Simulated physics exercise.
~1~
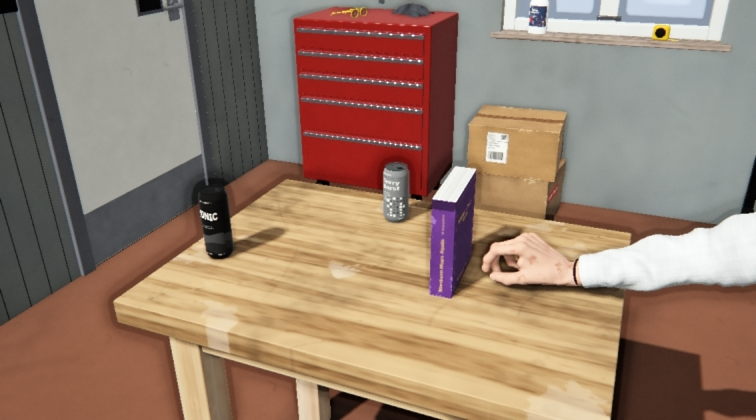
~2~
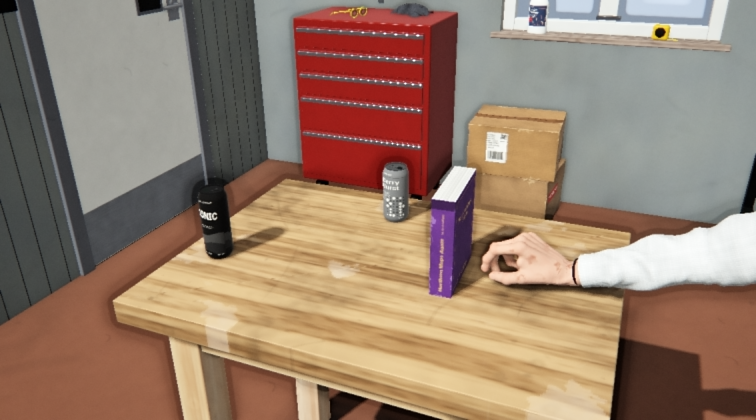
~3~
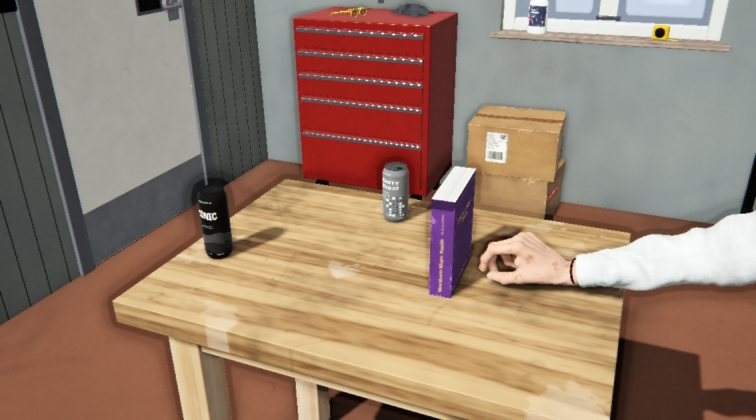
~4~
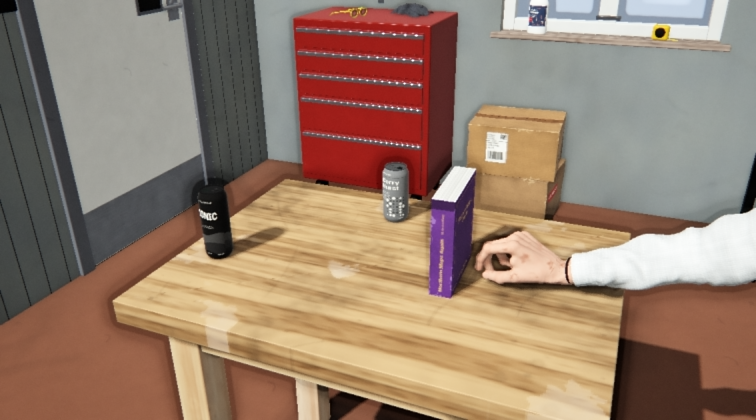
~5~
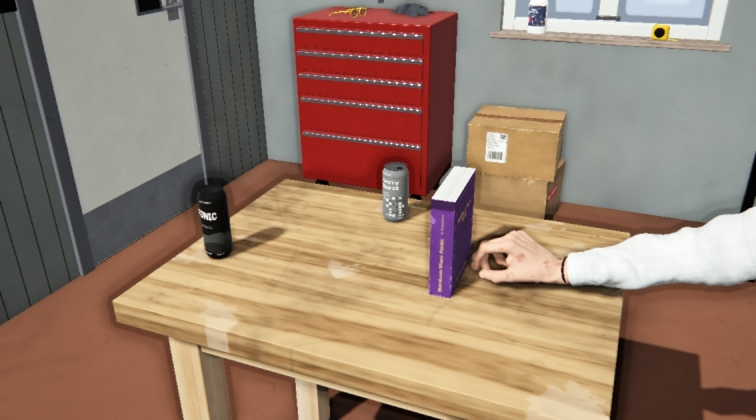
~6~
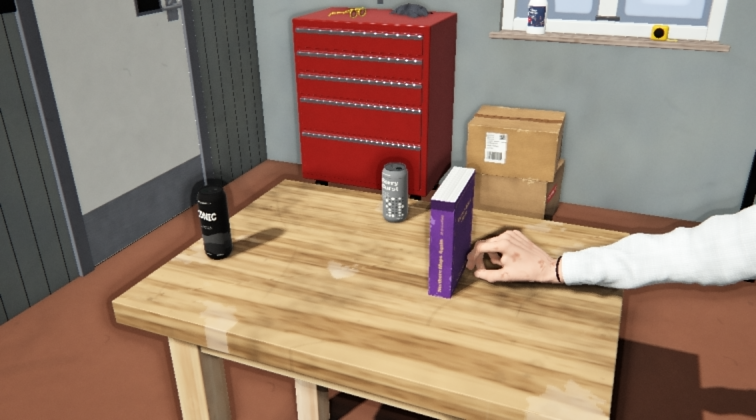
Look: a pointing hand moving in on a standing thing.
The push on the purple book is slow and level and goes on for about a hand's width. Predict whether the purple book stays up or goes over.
Pretty sure it ends up still on its base once things settle.
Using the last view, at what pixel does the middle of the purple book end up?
Near pixel (394, 222).
Then, 0.50 s after the last picture, purple book slid a little near (434, 228).
Then, 1.00 s after the last picture, purple book slid a little near (407, 224).
At rest, moved from the start, purple book. Seen from the same camera at the end, purple book near (394, 222).
